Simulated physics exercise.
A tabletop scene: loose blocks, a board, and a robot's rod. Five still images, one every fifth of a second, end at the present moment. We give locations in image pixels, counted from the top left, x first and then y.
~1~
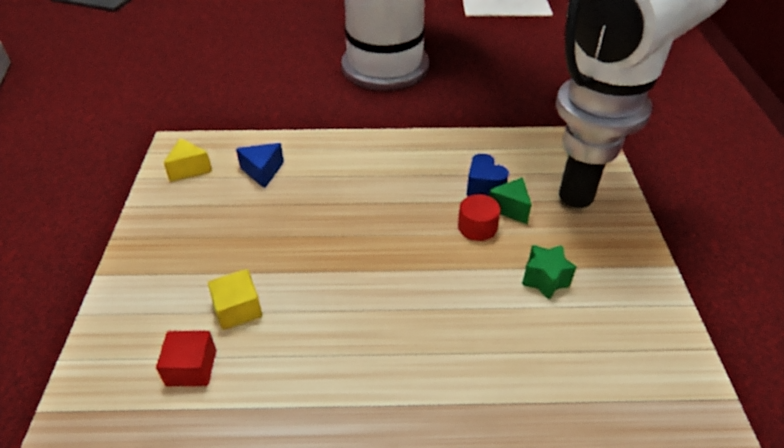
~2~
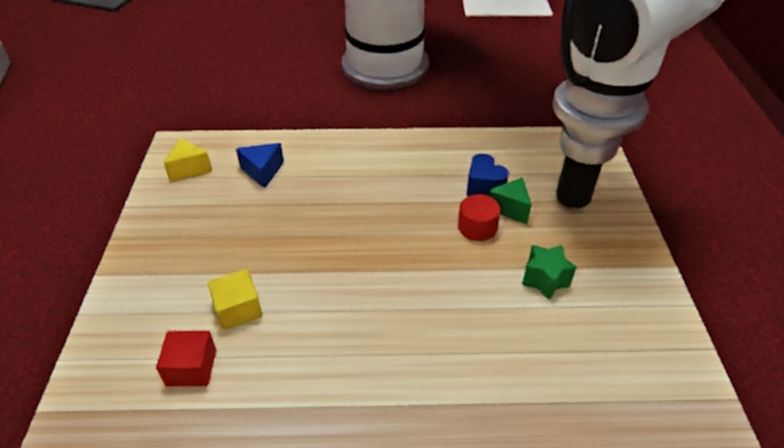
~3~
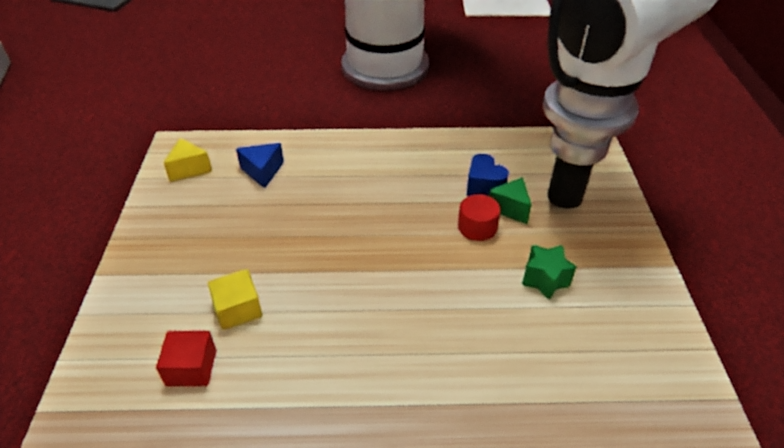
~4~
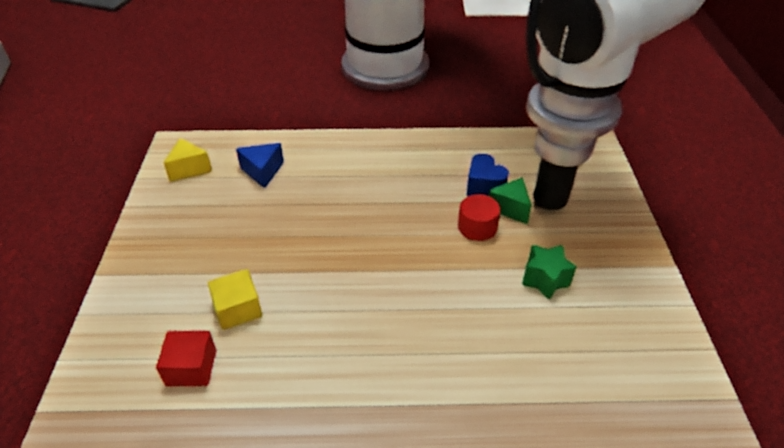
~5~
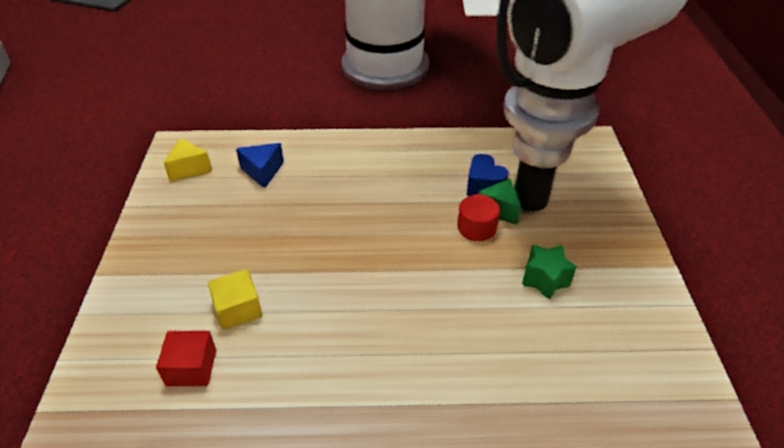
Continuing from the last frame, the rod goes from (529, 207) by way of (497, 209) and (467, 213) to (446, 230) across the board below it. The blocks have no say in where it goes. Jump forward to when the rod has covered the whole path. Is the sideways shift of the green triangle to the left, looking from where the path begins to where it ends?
Short answer: No.
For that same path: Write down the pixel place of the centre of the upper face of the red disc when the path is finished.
Around (442, 238).
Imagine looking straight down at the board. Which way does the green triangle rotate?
It turns clockwise.
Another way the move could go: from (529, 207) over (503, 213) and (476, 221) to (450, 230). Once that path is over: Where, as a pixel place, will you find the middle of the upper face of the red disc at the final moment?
My prediction: (427, 231).
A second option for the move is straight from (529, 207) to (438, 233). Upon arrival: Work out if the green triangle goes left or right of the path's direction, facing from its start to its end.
Off to the right side.
What follows on the original path. One third of the way, rod at (498, 202); red disc at (465, 213); blue heart block at (481, 165); green triangle at (469, 190).
Two thirds of the way, rod at (467, 206); red disc at (453, 219); blue heart block at (481, 165); green triangle at (436, 193).
At the end, rod at (447, 223); red disc at (442, 238); blue heart block at (481, 165); green triangle at (419, 198), turned 25° clockwise.
